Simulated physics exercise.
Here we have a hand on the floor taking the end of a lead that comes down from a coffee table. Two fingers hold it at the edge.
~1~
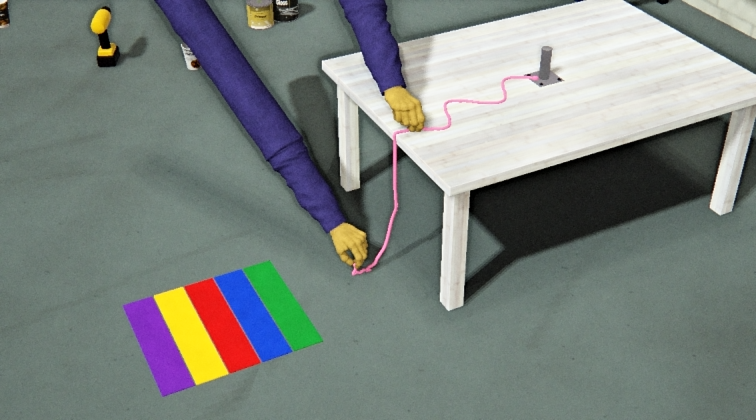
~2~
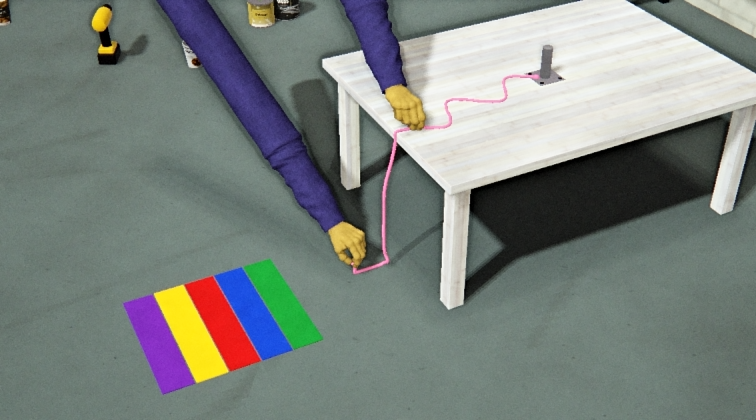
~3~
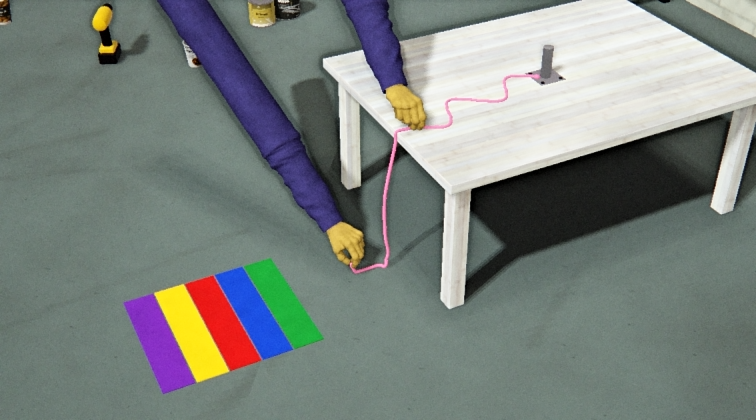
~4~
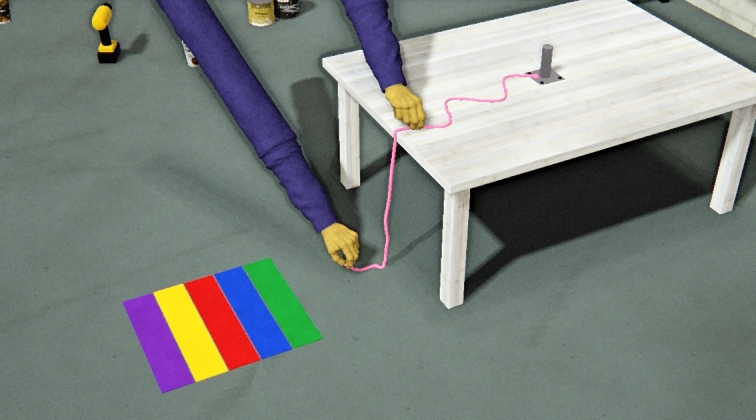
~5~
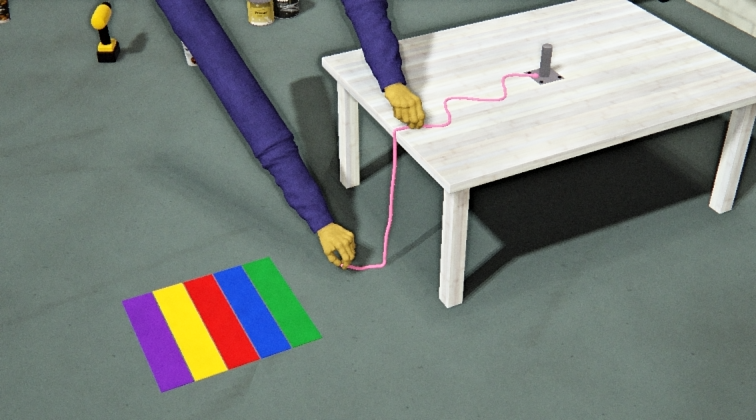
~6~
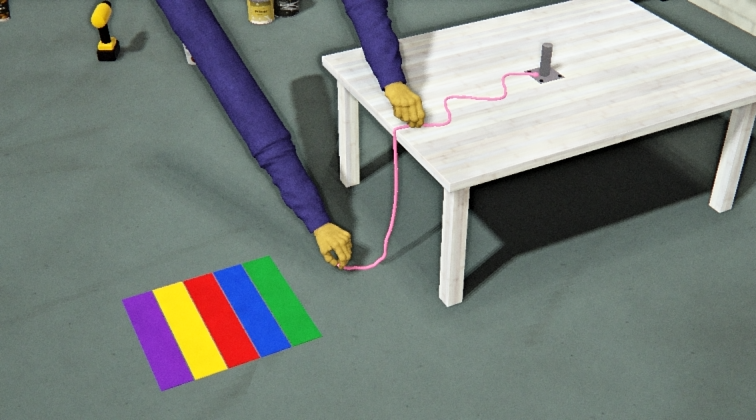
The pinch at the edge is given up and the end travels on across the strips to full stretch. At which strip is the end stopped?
It gets as far as the yellow strip.
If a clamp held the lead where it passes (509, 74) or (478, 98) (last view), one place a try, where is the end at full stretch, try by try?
About (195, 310) and (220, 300).
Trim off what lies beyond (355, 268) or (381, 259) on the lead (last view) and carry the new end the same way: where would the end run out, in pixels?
Near (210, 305) and (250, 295).
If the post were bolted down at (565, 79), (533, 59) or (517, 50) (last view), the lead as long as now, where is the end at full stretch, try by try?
Try by try, around (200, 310), (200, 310) and (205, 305).
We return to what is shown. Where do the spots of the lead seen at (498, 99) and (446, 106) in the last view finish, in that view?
The first at (470, 99), the second at (415, 118).
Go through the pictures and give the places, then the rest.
The first picture shows end (355, 265); green (299, 330); blue (268, 341); red (236, 351); yellow (204, 362); purple (171, 373).
The second picture shows end (353, 264); lead through (507, 78) (486, 102) (451, 118) (398, 134) (384, 196) (385, 254).
The third picture shows end (351, 264).
The fourth picture shows end (346, 265); lead through (507, 77) (486, 101) (450, 117) (398, 133) (390, 194) (386, 253).
The fifth picture shows end (342, 265).
The sixth picture shows end (339, 265); lead through (507, 75) (486, 99) (450, 115) (397, 131) (396, 191) (385, 251).
Early on, end near (240, 296); over blue.
Midway, end near (206, 306); over red.
At the end of the slack, end near (186, 313); over yellow. The yellow one.
